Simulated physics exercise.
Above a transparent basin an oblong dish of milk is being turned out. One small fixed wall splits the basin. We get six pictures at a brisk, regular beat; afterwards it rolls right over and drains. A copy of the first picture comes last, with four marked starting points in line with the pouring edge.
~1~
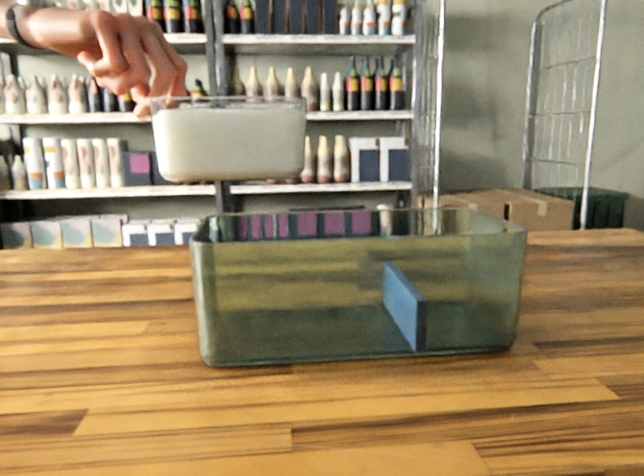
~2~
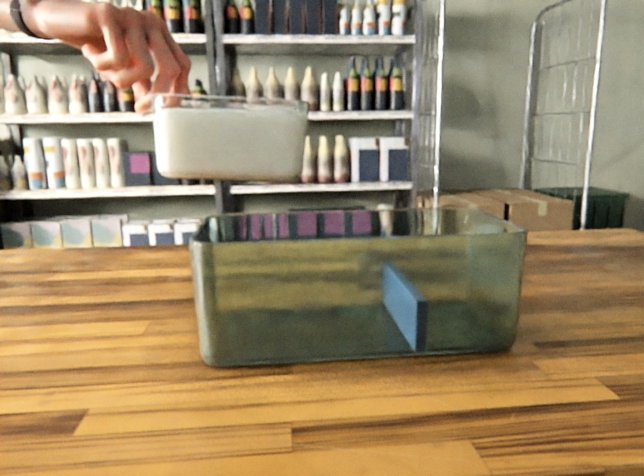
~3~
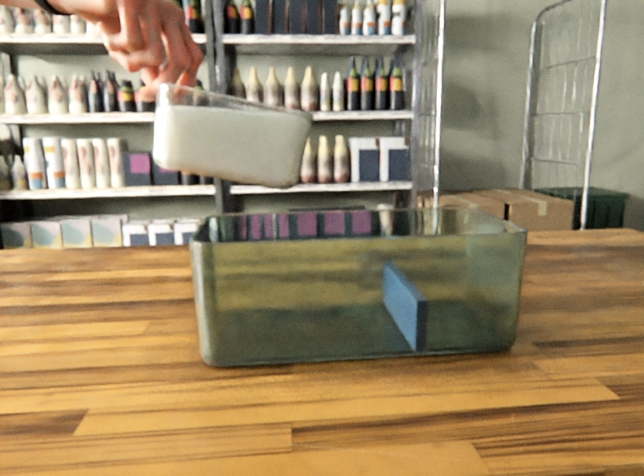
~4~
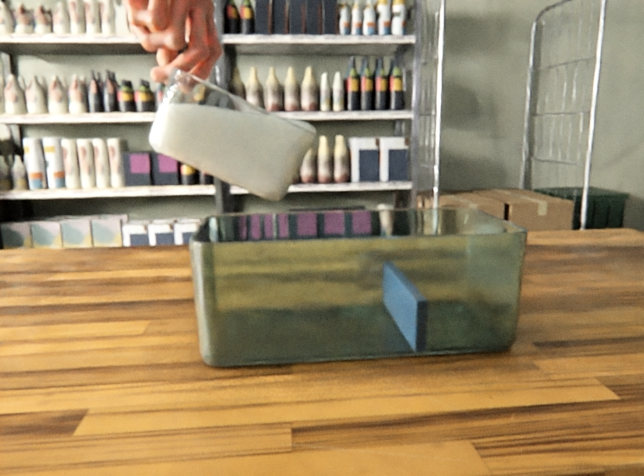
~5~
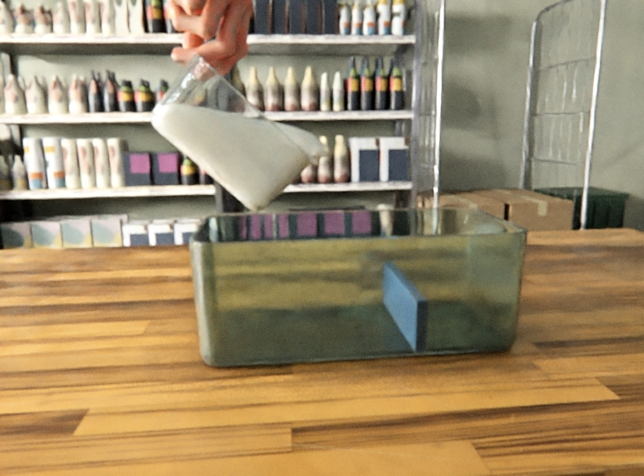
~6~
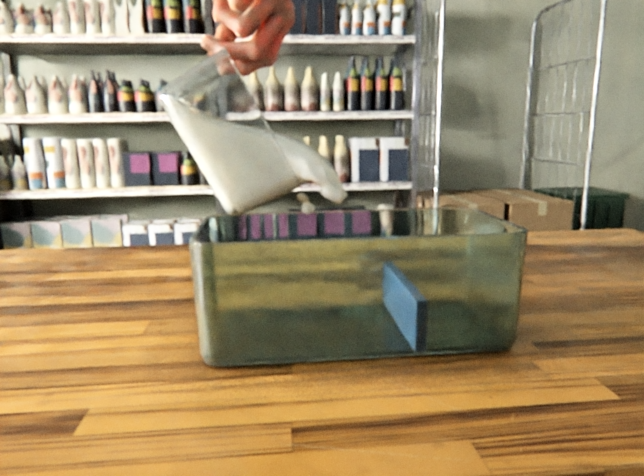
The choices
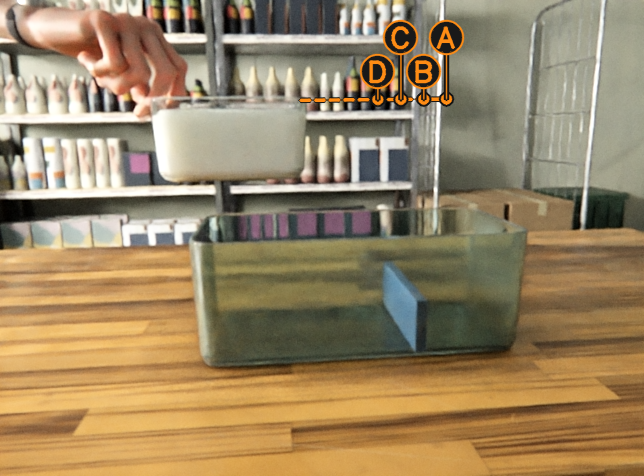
The video shows a hand holding an oblong clear dish of milk above a transparent basin on a wooden table, then tilting it steeply to the right until the white liquid runs over its lip.
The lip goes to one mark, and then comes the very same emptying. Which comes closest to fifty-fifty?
Go for D.
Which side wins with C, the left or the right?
The right one.
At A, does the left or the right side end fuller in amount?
The right side.
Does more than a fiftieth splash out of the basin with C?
Yes.
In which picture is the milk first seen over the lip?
In picture 4.
In orange, A at (446, 99); B at (423, 99); C at (400, 99); D at (377, 99).
Choosing A, about 11 % ends left of the wall and 76 % right of it; 13 % is lost outside.
Choosing B, about 21 % ends left of the wall and 77 % right of it.
Choosing C, about 28 % ends left of the wall and 65 % right of it; 7 % is lost outside.
Choosing D, about 51 % ends left of the wall and 44 % right of it; 5 % is lost outside.
